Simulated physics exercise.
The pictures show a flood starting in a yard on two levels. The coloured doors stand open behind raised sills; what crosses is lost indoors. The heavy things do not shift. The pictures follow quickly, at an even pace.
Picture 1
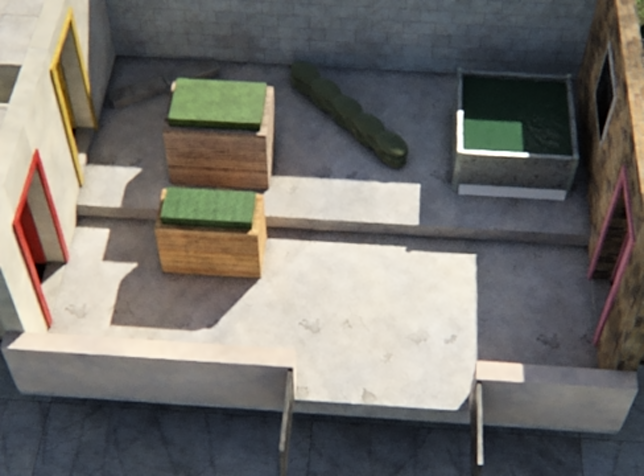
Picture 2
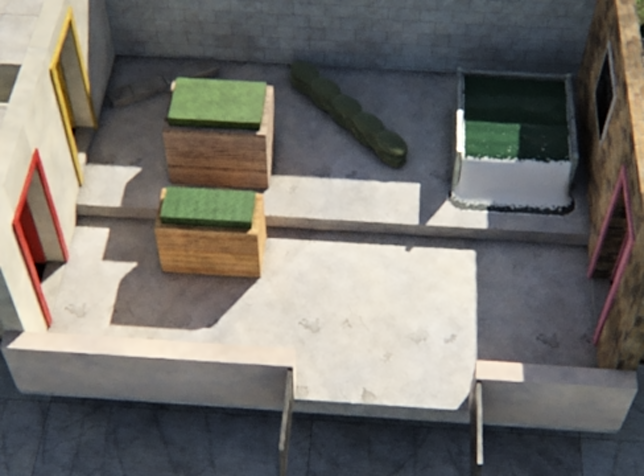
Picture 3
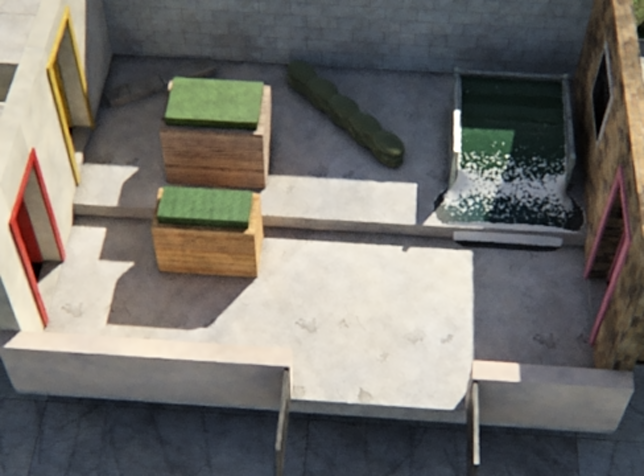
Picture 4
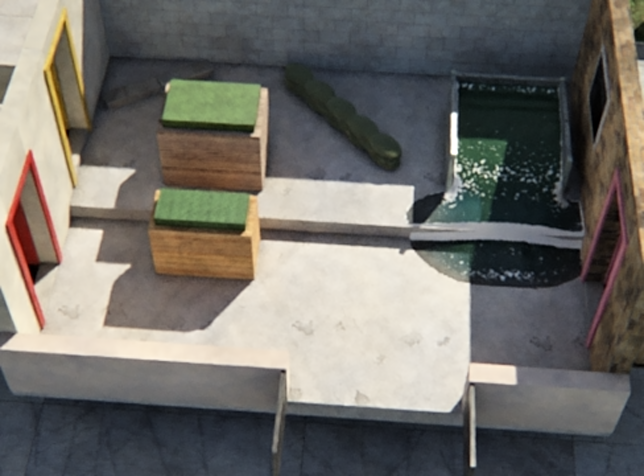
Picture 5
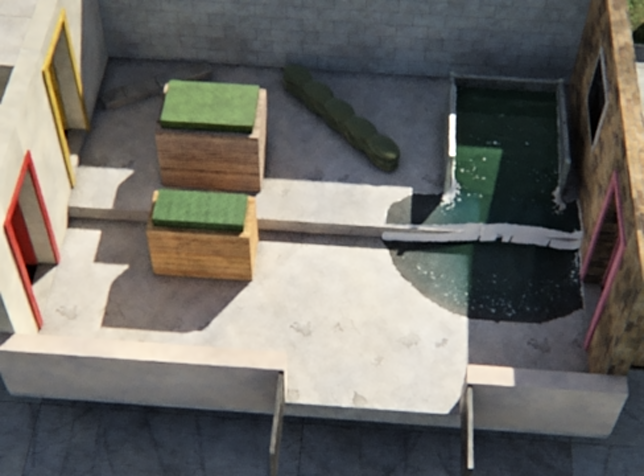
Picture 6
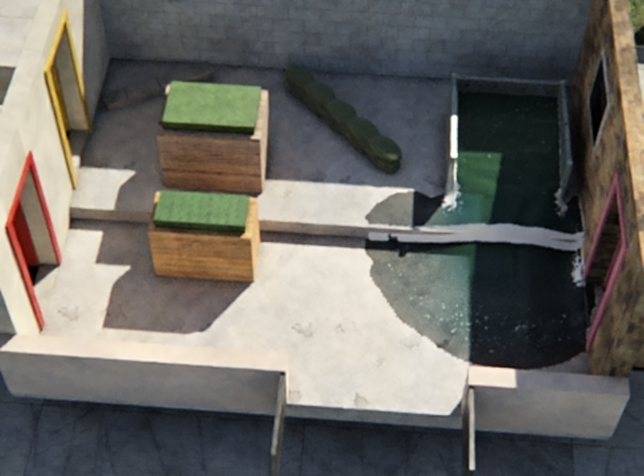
A walled yard on two levels sat still until water burst from the front of a tank at the back right, poured over the step and spread in a widening dark pool across the lower paving.
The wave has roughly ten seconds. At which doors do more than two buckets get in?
One by one: The yellow door stays under that; the red door takes more than that; the pink door takes more than that.
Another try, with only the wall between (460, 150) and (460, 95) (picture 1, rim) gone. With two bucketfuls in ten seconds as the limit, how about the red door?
In short: Red door passes that mark.
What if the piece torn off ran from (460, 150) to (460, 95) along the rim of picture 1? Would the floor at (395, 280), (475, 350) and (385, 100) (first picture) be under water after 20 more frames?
As listed: Awash, dry, flooded.
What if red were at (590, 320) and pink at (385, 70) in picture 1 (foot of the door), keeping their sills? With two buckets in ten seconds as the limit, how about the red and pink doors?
In short: Red goes over; pink is under.
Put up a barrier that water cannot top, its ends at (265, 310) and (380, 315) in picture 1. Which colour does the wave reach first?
It is the pink-painted one.
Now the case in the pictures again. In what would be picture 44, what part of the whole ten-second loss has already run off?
Close to 80 %.
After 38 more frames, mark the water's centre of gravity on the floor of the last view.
Roughly at (362, 296).
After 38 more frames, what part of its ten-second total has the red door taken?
I make it 30 per cent.
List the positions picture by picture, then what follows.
In the first picture, the tank at (515, 117) is whole and still.
In the second picture, water pours out at (512, 177) and has run to (571, 200).
In the third picture, water pours out at (509, 180) and has run to (575, 225).
In the fourth picture, water pours out at (505, 184) and has run to (580, 268).
In the fifth picture, the front is at (539, 316), out from the gap at (504, 186).
In the sixth picture, water pours out at (505, 188) and has run to (514, 364).
A moment on, water covers 30 % of the floor; the yellow door not reached, the red door not reached, the pink door under two buckets in.
Next, water covers 30 % of the floor; the yellow door not reached, the red door not reached, the pink door under two buckets in.
Then, water covers 30 % of the floor; the yellow door not reached, the red door not reached, the pink door over two buckets in.
Later, water covers 50 % of the floor; the yellow door not reached, the red door over two buckets in, the pink door over two buckets in.
In the end, water covers 50 % of the floor; the yellow door not reached, the red door far over two buckets in, the pink door over two buckets in.
